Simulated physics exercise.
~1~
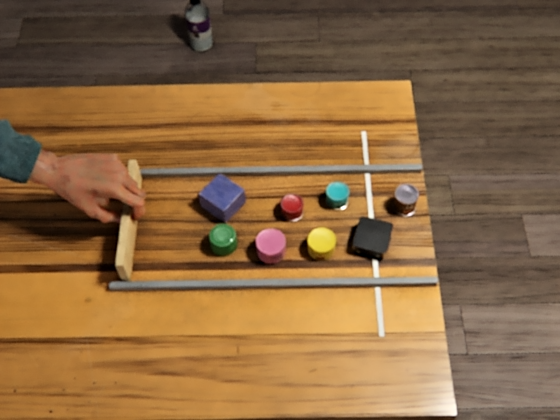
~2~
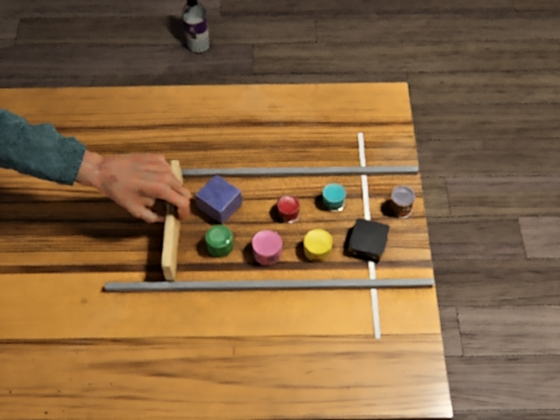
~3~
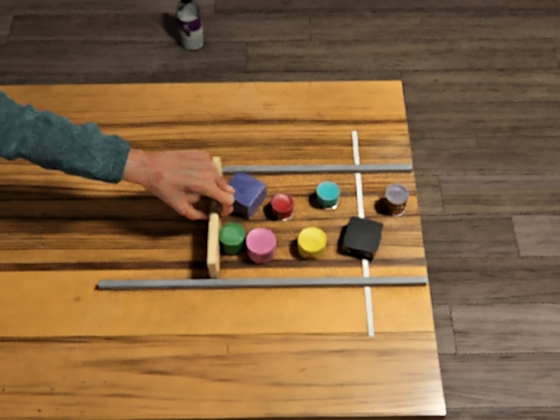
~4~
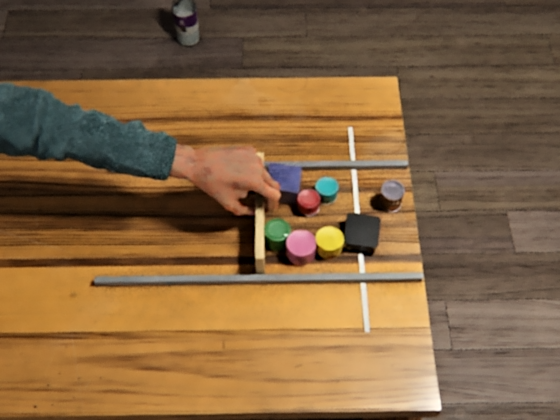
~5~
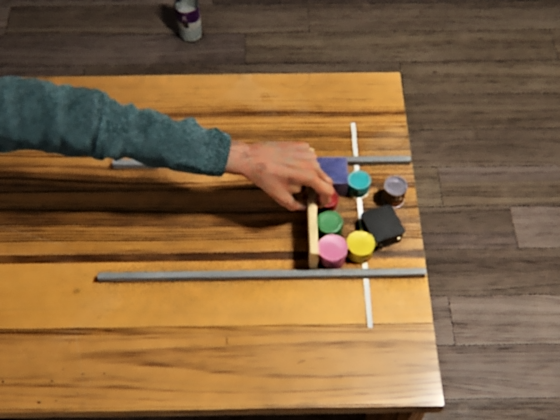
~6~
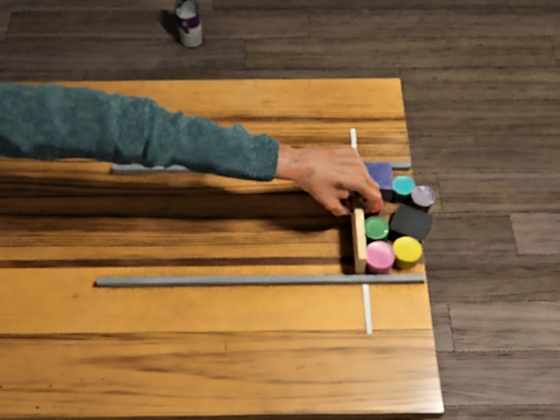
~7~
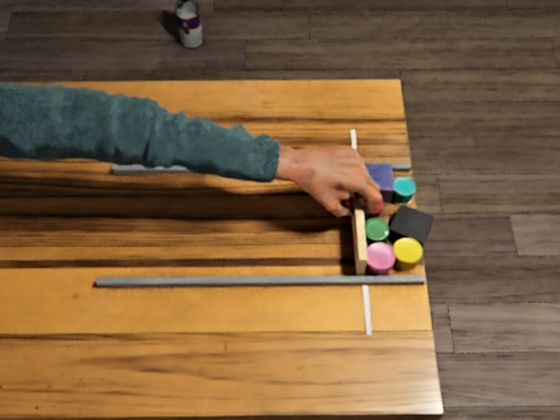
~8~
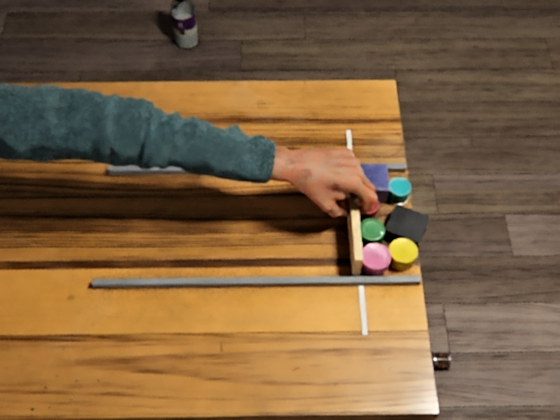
A hand sliding an upright board rightward across a wooden table, bunching small pots and blocks until one pot drops off the edge.
